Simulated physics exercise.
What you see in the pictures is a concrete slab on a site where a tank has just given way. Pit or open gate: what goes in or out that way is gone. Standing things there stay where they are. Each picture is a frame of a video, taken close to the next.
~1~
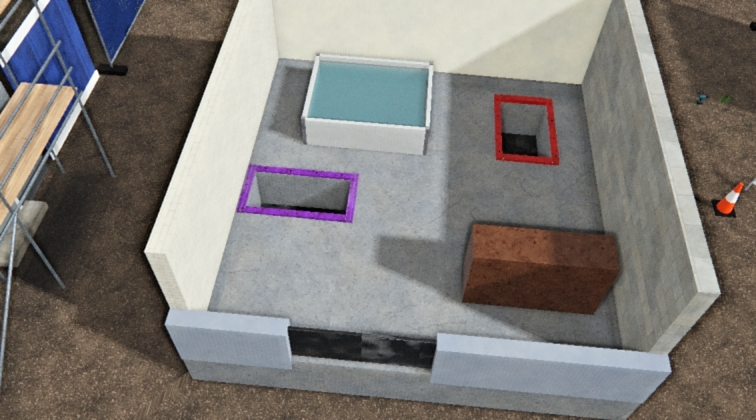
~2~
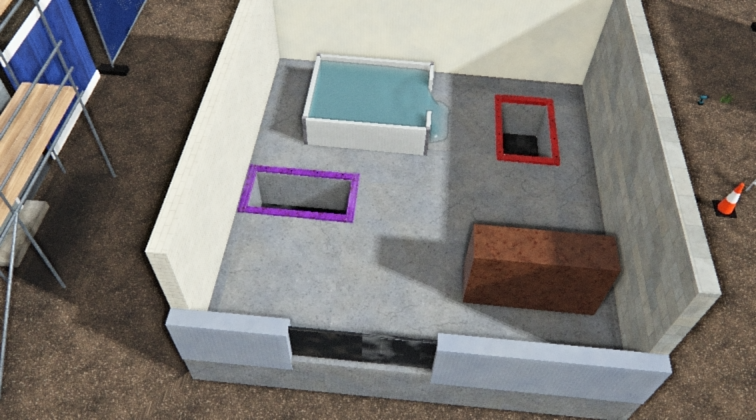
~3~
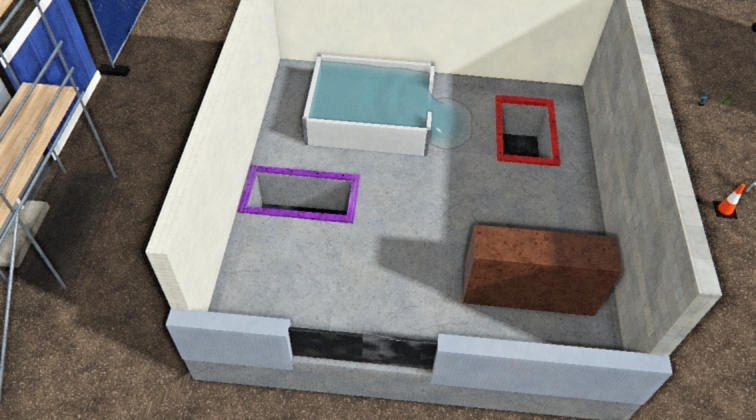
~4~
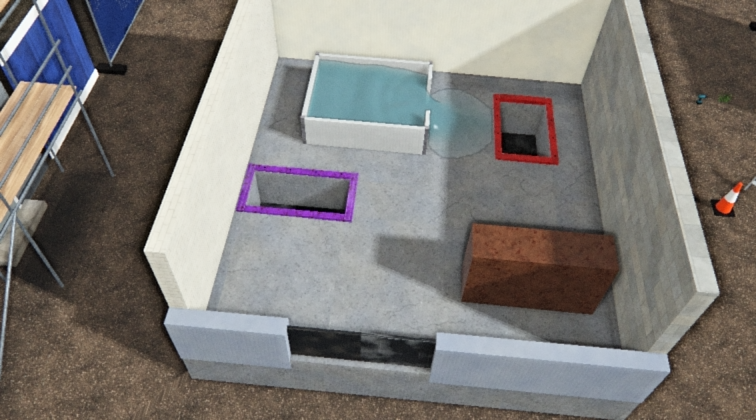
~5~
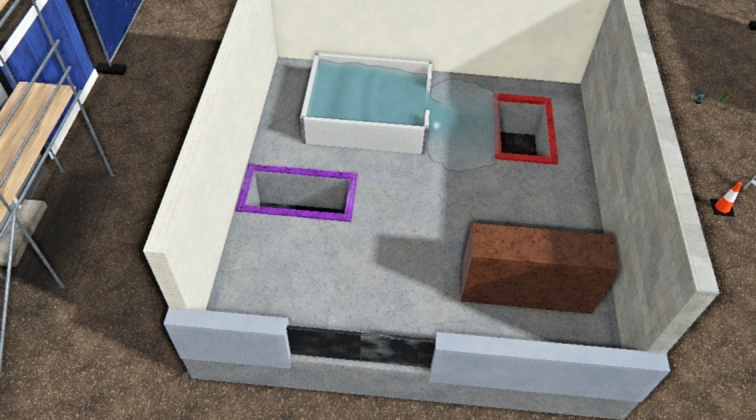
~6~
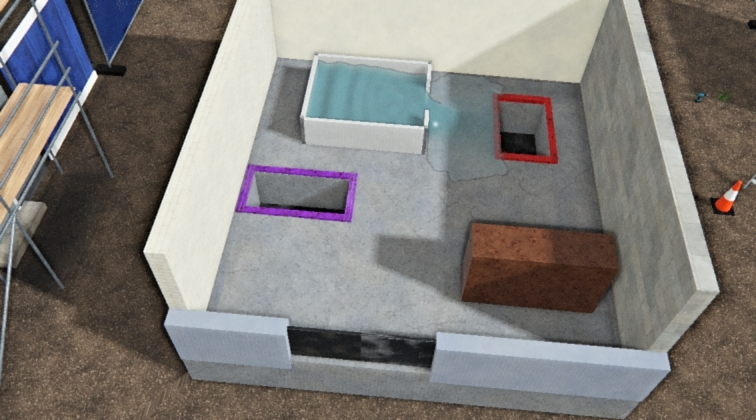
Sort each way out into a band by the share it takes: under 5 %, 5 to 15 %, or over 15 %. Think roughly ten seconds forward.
Shares: The gate takes under 5 %; the red pit takes over 15 %; the purple pit takes under 5 %.
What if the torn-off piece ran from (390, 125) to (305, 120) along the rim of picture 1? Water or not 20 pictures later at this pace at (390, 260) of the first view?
Check at the given point: Inundated.
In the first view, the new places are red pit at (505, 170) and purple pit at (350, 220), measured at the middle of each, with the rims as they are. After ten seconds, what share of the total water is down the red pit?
Roughly 25 per cent ends up in the red pit.
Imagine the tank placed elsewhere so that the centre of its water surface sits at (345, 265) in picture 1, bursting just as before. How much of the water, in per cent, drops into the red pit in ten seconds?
The red pit takes 8 per cent.
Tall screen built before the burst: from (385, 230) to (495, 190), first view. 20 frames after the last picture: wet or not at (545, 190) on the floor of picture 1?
At that place: Covered.
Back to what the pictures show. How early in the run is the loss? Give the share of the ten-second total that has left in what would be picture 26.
Something close to 65 percent by that point.
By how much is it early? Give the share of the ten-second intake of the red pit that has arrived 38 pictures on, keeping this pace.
My estimate is close to 90 per cent.
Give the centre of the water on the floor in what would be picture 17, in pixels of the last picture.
I'd put it at around (404, 120).
A moment on, water covers 15 % of the floor; the gate 0 %, the red pit 11 %, the purple pit 0 %.
Next, water covers 25 % of the floor; the gate 0 %, the red pit 21 %, the purple pit 0 %.
Then, water covers 30 % of the floor; the gate 0 %, the red pit 32 %, the purple pit 0 %.
Later, water covers 40 % of the floor; the gate 0 %, the red pit 44 %, the purple pit 0 %.
In the end, water covers 65 % of the floor; the gate 0 %, the red pit 50 %, the purple pit 0 %.
